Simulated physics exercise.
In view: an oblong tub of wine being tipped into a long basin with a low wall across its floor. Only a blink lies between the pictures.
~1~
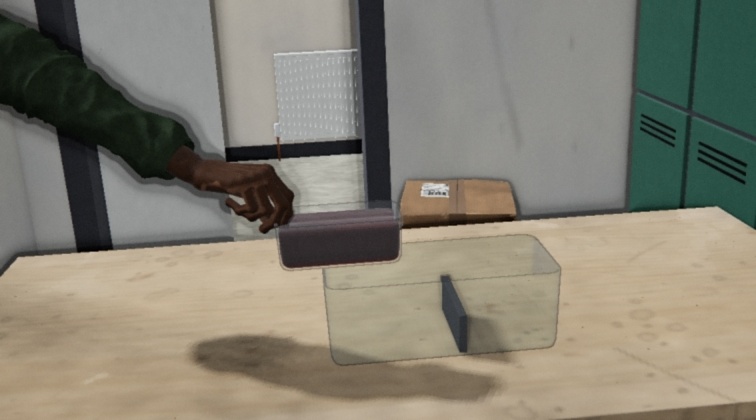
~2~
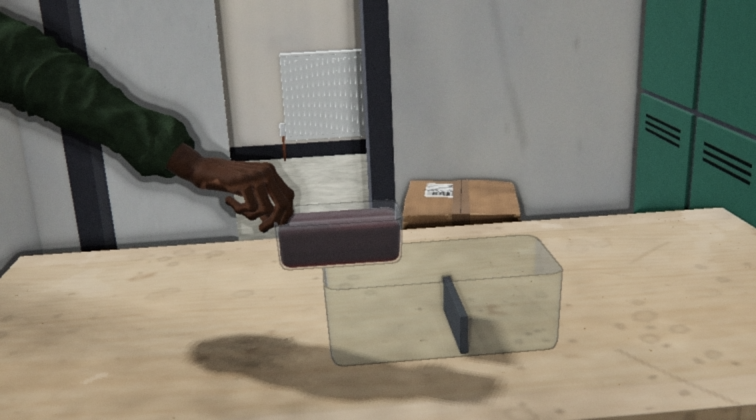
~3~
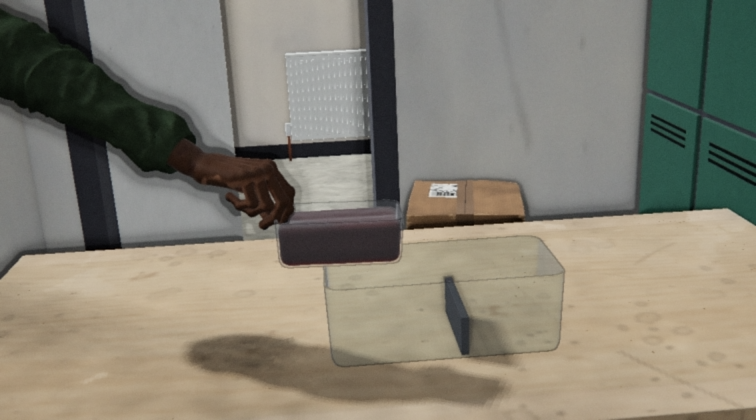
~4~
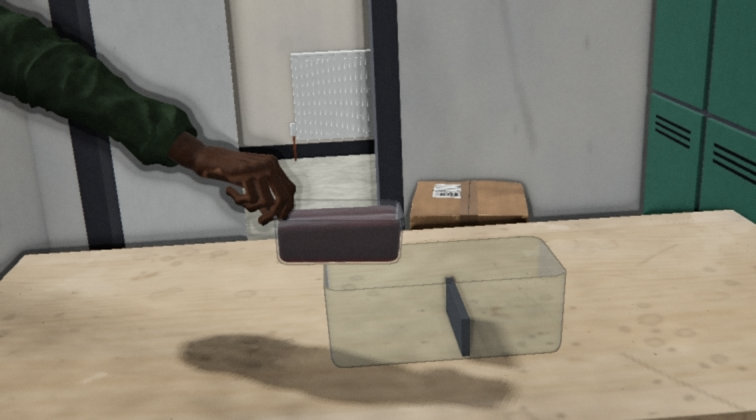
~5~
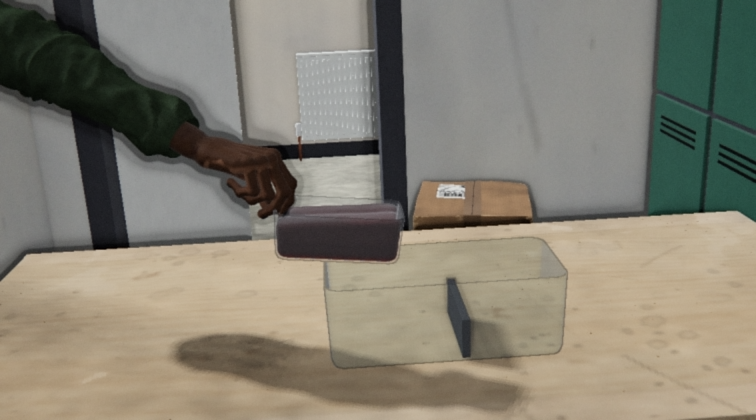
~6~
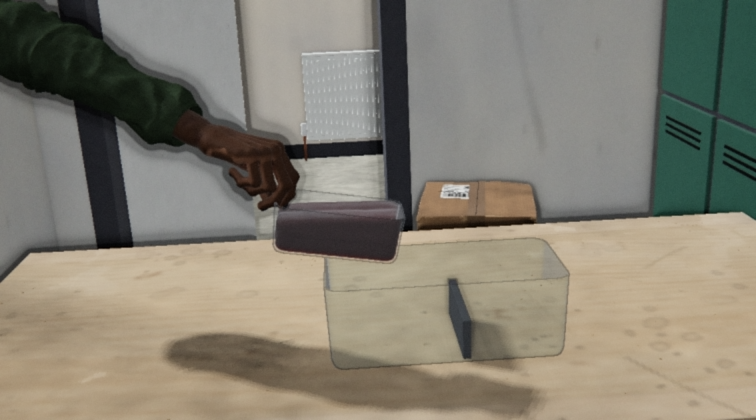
In a room with grey walls and green lockers, a pale wooden table is seen from the front and slightly above. A dark-sleeved arm reaches from the left to a small clear tub of dark wine above a long, clear basin with a low dark wall inside, a cardboard box behind. The tub starts level, then its left end lifts slightly with the hand, while the camera drifts, sliding the background rightward.
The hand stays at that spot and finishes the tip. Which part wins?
It is the right-hand one.
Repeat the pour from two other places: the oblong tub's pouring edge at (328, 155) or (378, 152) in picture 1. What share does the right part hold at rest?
About 0 and 65 per cent.
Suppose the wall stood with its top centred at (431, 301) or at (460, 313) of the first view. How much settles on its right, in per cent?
First some 95, then 60 per cent.
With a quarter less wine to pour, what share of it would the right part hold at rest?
Roughly 60 in a hundred.
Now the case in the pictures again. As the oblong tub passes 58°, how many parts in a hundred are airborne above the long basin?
Roughly 35 in a hundred.
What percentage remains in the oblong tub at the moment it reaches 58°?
It comes to 40 per cent or so.
A moment on, the tilt is 58° and 42 per cent is still to pour, 11 is left of the wall and 13 right of it.
Next, the tilt is 91° and 8 per cent is still to pour, 17 is left of the wall and 69 right of it.
Then the tilt is 100° and 0 per cent is still to pour, 29 is left of the wall and 69 right of it.
Later the tilt is 100° and 0 per cent is still to pour, 30 is left of the wall and 69 right of it.
In the end 30 per cent lies left of the wall, 69 right of it and 1 outside.
